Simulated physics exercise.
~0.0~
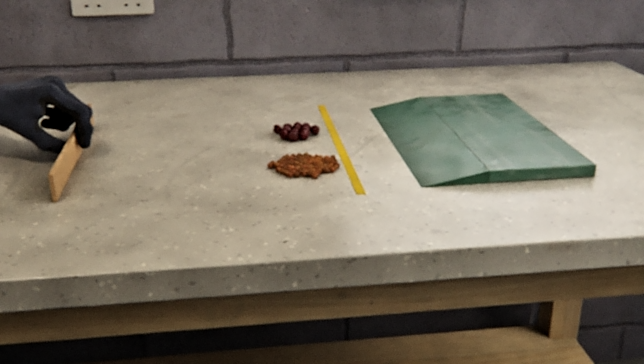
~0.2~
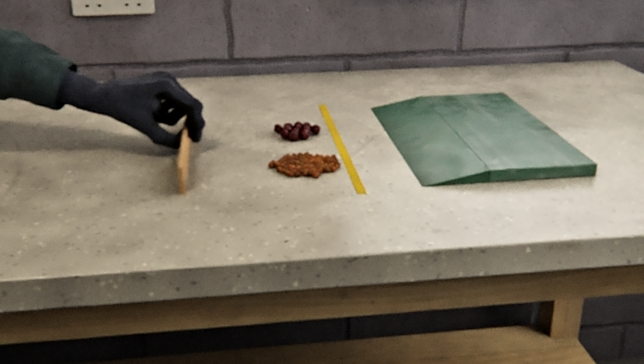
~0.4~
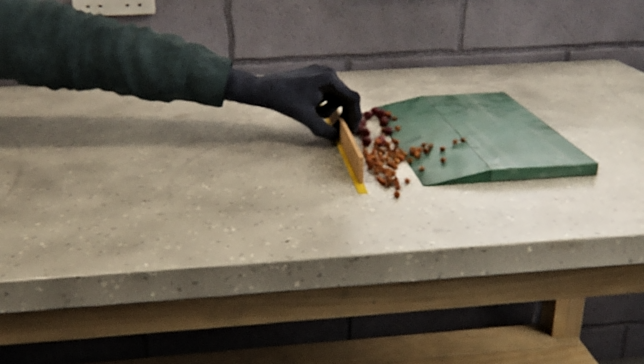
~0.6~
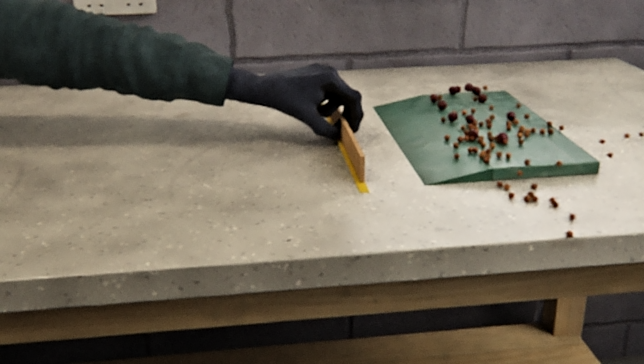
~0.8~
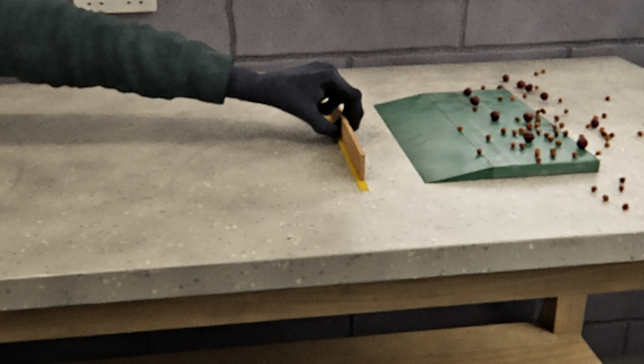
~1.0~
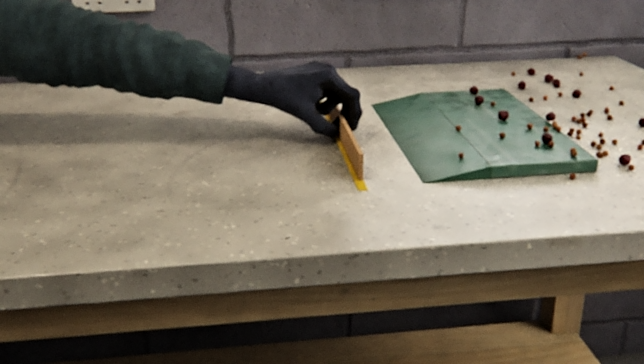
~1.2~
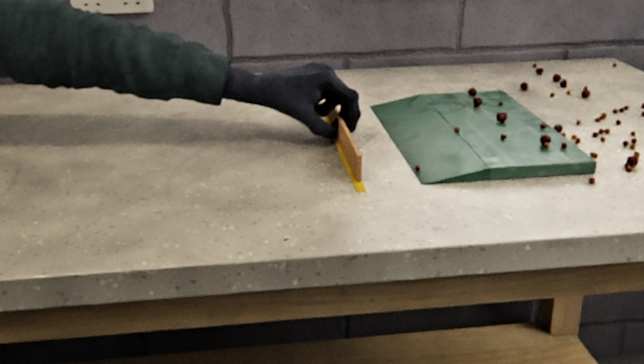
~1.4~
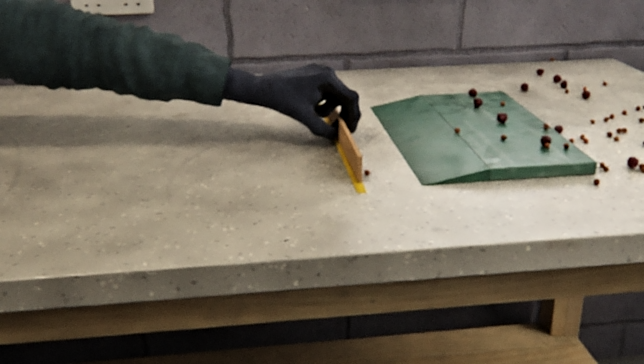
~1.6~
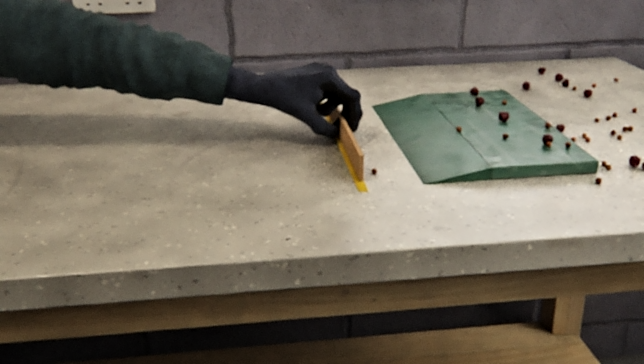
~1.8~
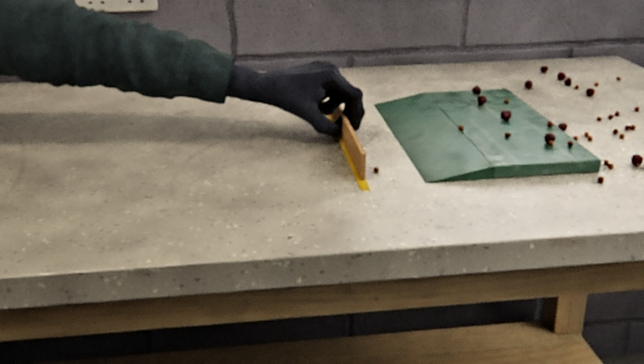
A gloved hand sweeps two small piles over a green wedge, scattering most beyond it.
